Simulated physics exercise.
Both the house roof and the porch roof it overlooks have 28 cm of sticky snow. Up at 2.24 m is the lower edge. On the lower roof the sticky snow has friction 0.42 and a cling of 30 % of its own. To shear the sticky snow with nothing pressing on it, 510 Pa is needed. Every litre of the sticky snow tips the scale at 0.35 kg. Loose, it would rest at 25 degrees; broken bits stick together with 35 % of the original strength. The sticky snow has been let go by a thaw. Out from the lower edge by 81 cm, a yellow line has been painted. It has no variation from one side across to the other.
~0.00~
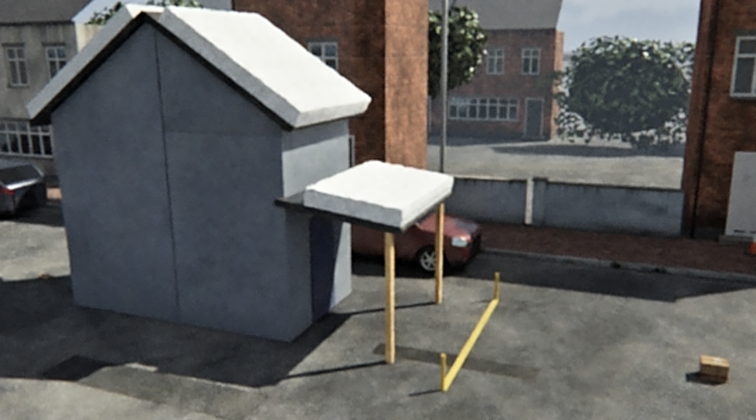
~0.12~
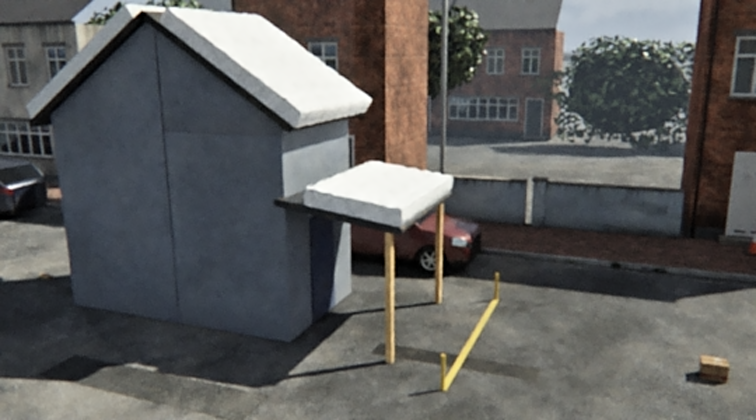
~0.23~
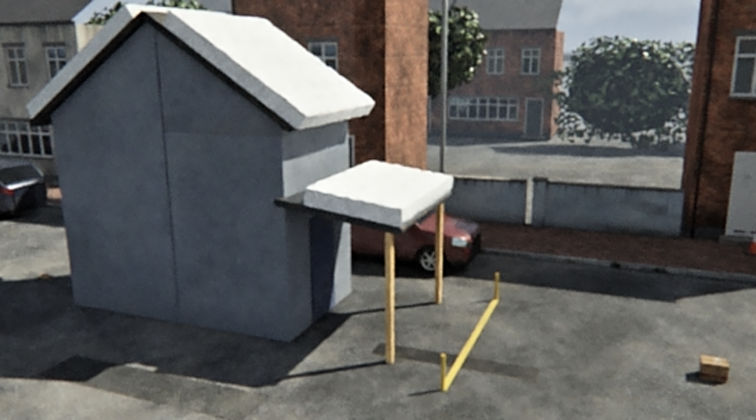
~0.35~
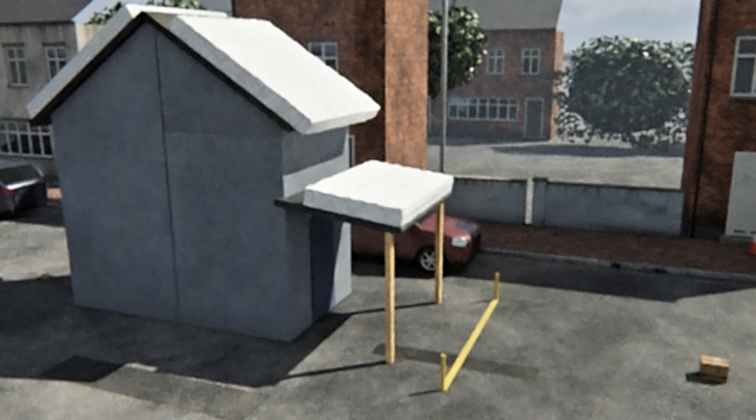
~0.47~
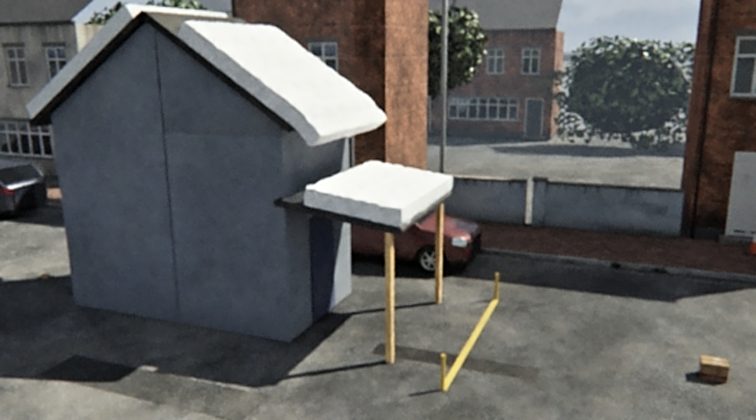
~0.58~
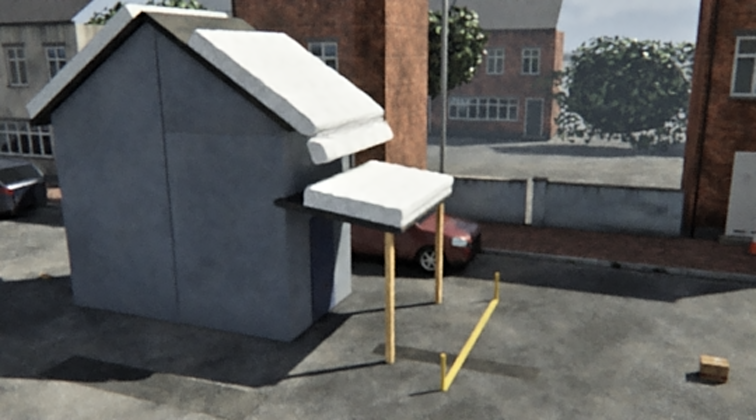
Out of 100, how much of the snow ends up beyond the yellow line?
Roughly 54 out of 100.
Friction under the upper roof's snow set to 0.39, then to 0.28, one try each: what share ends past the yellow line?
About 35 % in the first try and about 45 % in the second.
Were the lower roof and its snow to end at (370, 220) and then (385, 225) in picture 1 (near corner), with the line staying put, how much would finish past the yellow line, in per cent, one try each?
55 %, then 55 %.
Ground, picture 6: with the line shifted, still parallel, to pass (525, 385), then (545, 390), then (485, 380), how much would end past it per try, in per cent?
30 %, then 25 %, then 45 %.
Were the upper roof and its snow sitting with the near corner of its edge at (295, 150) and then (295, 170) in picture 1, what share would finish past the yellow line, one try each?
Roughly 35 per cent first and 16 per cent second.
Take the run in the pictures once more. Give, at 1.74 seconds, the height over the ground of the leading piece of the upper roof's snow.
I'd say around 1.2 metres.
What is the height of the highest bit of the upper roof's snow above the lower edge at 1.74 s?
At that moment the top of the snow is about 0.6 m above the lower edge.
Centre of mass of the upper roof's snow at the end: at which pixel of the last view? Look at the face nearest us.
Centre: Approx. (500, 337) px, near face.
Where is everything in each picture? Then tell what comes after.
In the first frame, foremost bit of the sticky snow at (294, 124).
In the second frame, foremost bit of the sticky snow at (295, 126), its middle shifted 2.6 cm.
In the third frame, foremost bit of the sticky snow at (299, 123), its middle shifted 10 cm, 4 % of it past the upper edge, in one piece.
In the fourth frame, foremost bit of the sticky snow at (305, 124), its middle shifted 23 cm, 8 % of it past the upper edge, in one piece.
In the fifth frame, foremost bit of the sticky snow at (313, 125), its middle shifted 42 cm, 15 % of it past the upper edge, cracking.
In the sixth frame, foremost bit of the sticky snow at (324, 145), its middle shifted 66 cm, 23 % of it past the upper edge, cracking.
After 1.11 s, none is below the lower edge and 0 % is past the line.
After 1.74 s, 31 % is below the lower edge and 22 % is past the line.
After 2.37 s, 62 % is below the lower edge and 55 % is past the line.
After 3.00 s, 62 % is below the lower edge and 54 % is past the line.
After 3.20 s, 62 % is below the lower edge and 54 % is past the line.
